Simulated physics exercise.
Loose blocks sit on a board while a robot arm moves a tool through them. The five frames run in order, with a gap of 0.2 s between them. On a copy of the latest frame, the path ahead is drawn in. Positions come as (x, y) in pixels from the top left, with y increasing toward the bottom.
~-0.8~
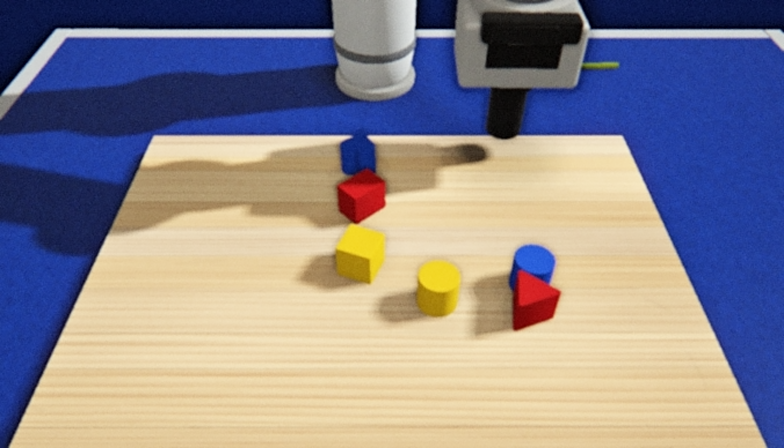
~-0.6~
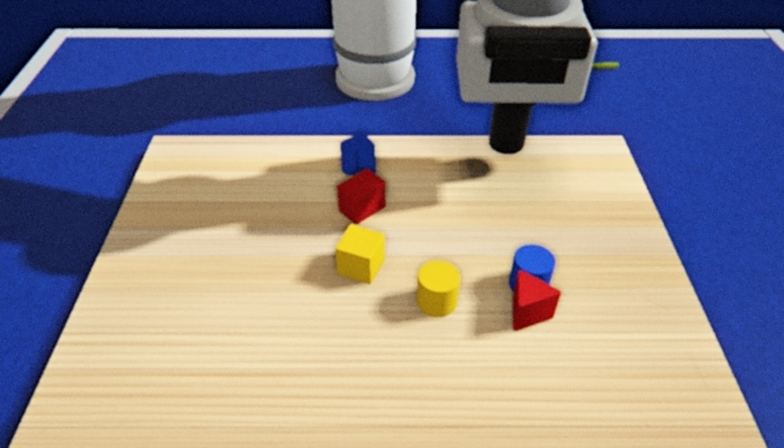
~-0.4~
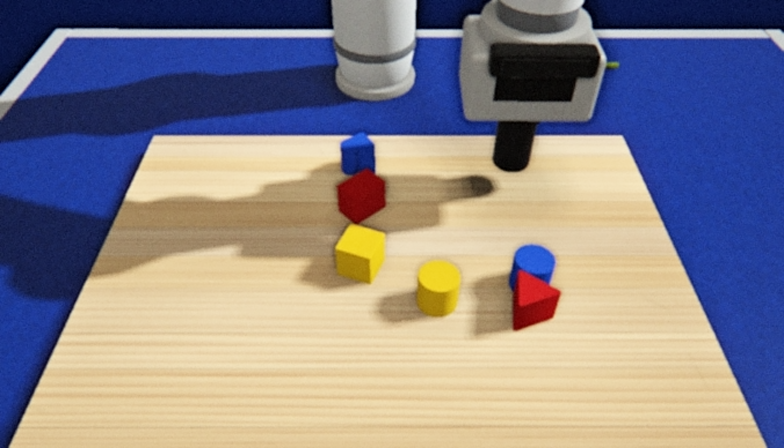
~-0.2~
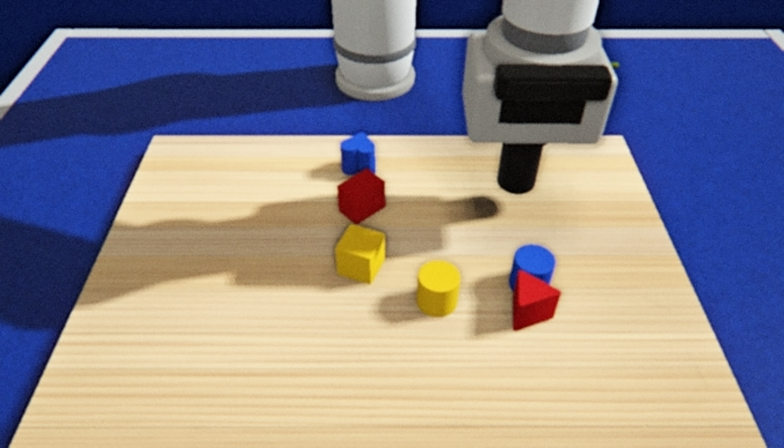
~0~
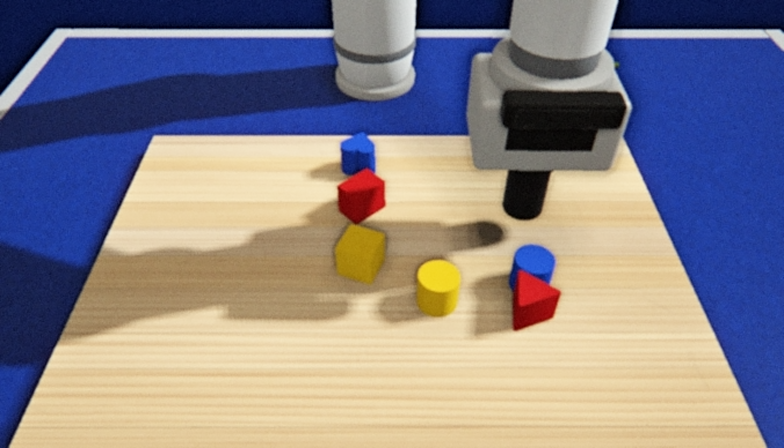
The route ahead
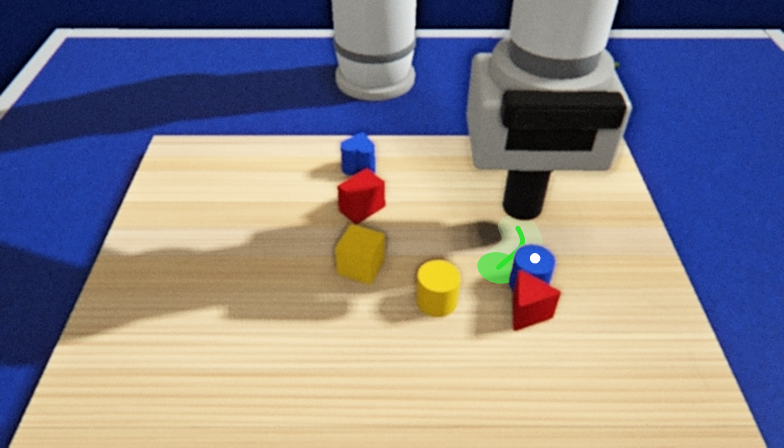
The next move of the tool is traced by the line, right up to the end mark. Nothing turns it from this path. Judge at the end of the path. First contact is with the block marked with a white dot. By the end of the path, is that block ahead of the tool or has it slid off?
I think it loses its spot in front.
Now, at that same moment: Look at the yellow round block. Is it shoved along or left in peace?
It is not moved.
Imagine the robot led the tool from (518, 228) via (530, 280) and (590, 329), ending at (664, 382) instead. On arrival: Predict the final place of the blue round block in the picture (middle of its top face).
It comes to (575, 331).
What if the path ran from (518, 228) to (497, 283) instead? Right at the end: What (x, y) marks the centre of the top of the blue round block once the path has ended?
In the picture, it is at (541, 276).
Drawn move, from (518, 228) through (522, 243) and (512, 256) to (498, 267); the dot is on the blue round block.
On the path given first. Halfway along, tool (523, 231); nothing pushed yet.
At the end, tool (502, 248); yellow round block still; red triangular block (533, 296), turned 15° anticlockwise; blue round block (532, 268).
